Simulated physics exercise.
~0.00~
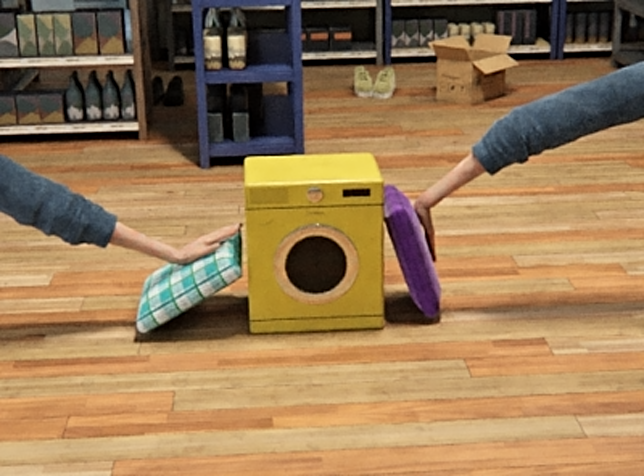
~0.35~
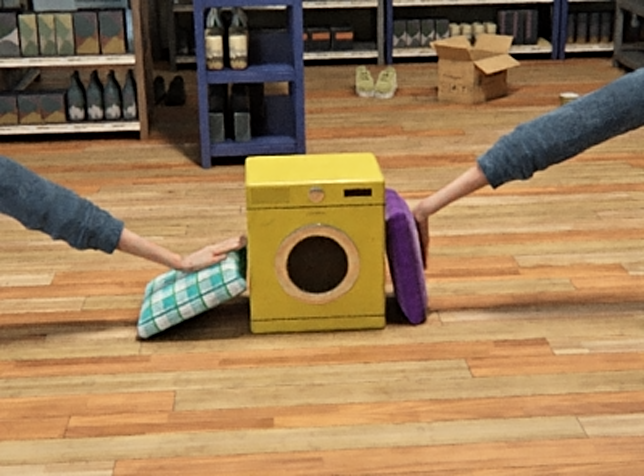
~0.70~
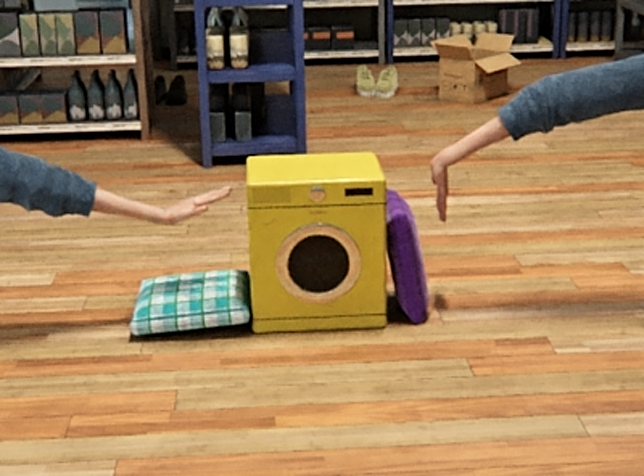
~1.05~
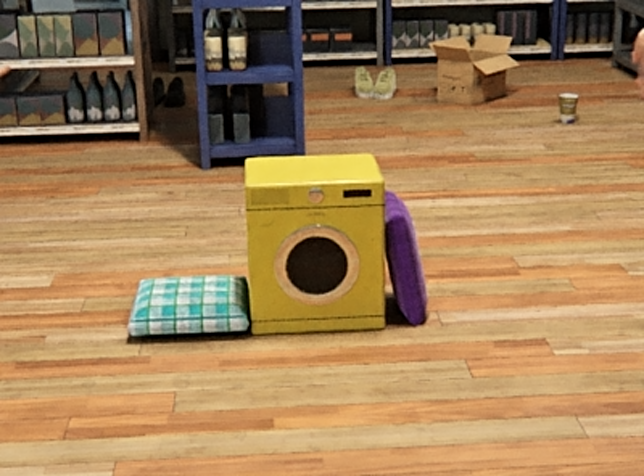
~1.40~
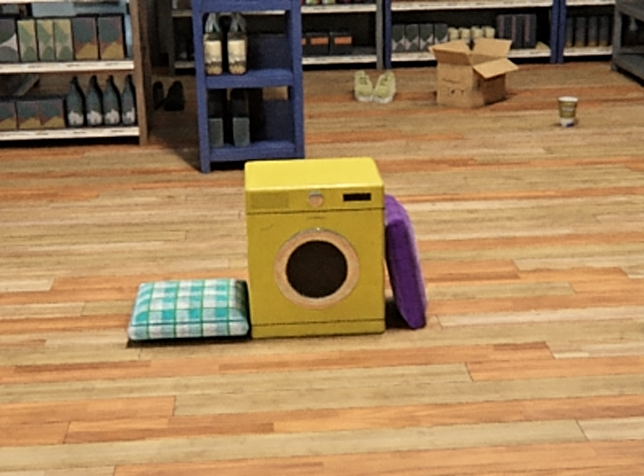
A yellow toy-like washing machine stands on a wooden floor in a shop-like room, seen from the front and slightly above, with shelves, pale shoes and an open cardboard box behind. Two arms in blue sleeves reach in from either side, pressing a turquoise checked cushion against its left side and a purple soft bag against its right. The hands let go and draw back, and the cushion slips down until it lies flat on the floor. The arms leave, revealing a small cup at the back right. At the end, the cushion lies beside the machine while the purple bag still leans upright against it.
